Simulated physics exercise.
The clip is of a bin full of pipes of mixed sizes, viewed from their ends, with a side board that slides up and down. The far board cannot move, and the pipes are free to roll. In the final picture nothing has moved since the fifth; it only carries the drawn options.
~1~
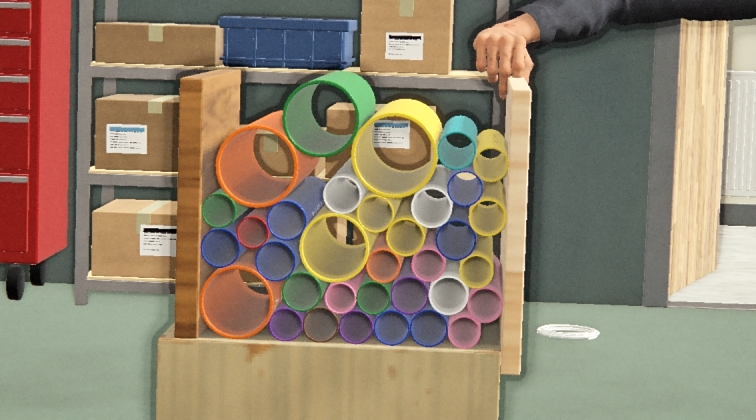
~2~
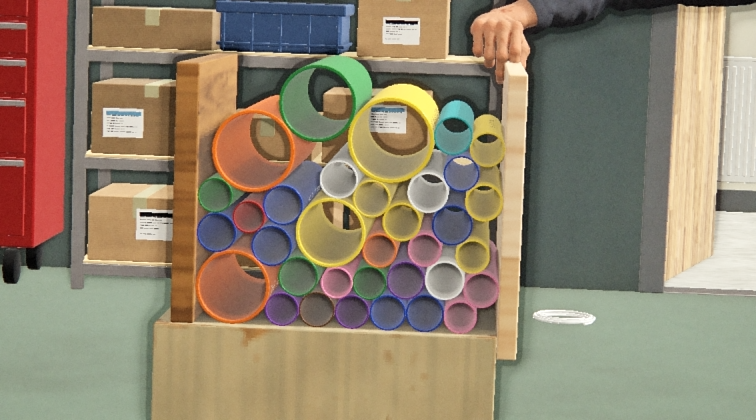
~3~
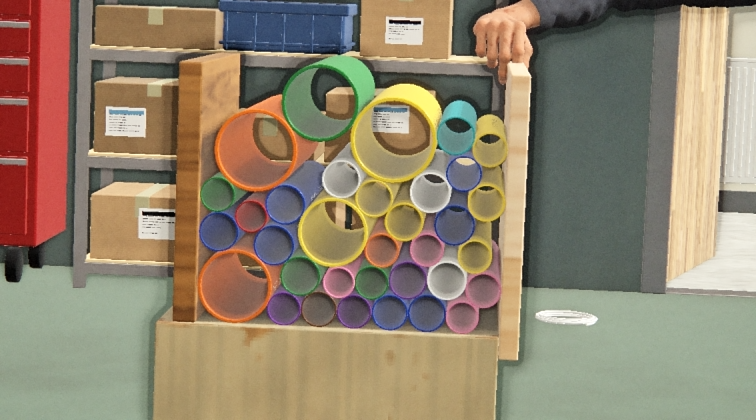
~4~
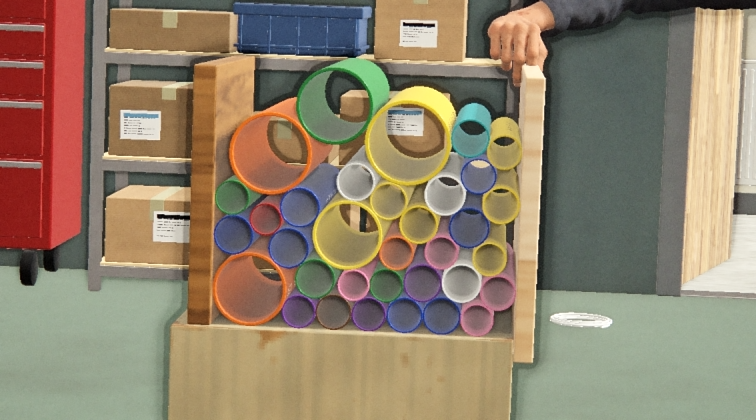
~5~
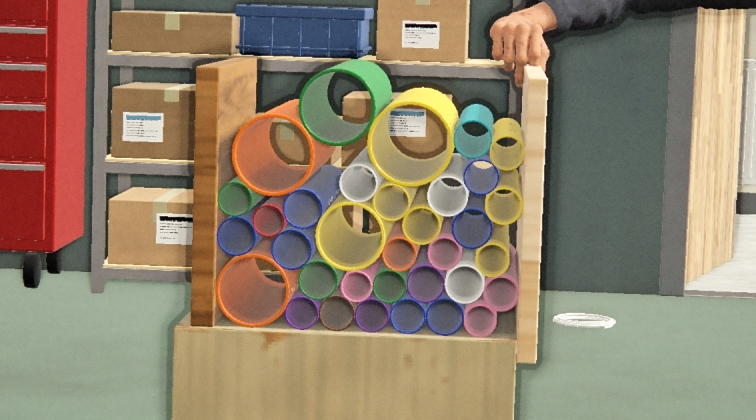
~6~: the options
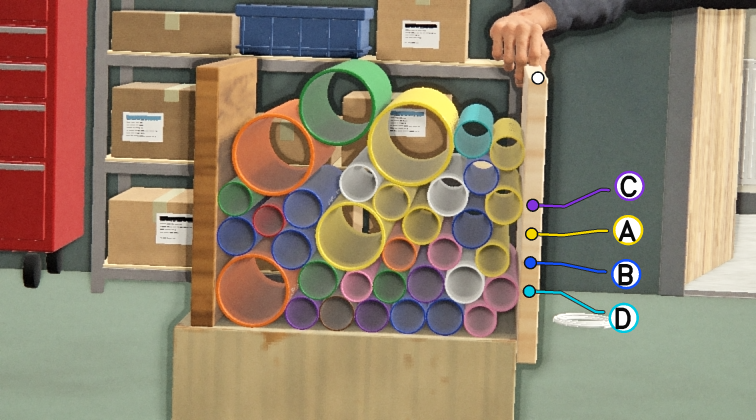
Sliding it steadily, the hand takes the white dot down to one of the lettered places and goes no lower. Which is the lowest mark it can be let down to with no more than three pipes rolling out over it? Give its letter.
Slide it to A.
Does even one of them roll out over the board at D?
Yes, at D.
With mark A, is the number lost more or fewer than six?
At A, fewer than six.
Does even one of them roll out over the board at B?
Yes.
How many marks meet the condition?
The number is two.
On the marked copy, A at (532, 234); B at (531, 263); C at (533, 205); D at (529, 291); the white dot at (538, 78).
With A. Early on, top of the board (525, 148).
Further on, top of the board (522, 229).
At the end, top of the board (521, 233), two out over the board.
As for the rest, B four out over the board; C two out over the board; D more than three out over the board.
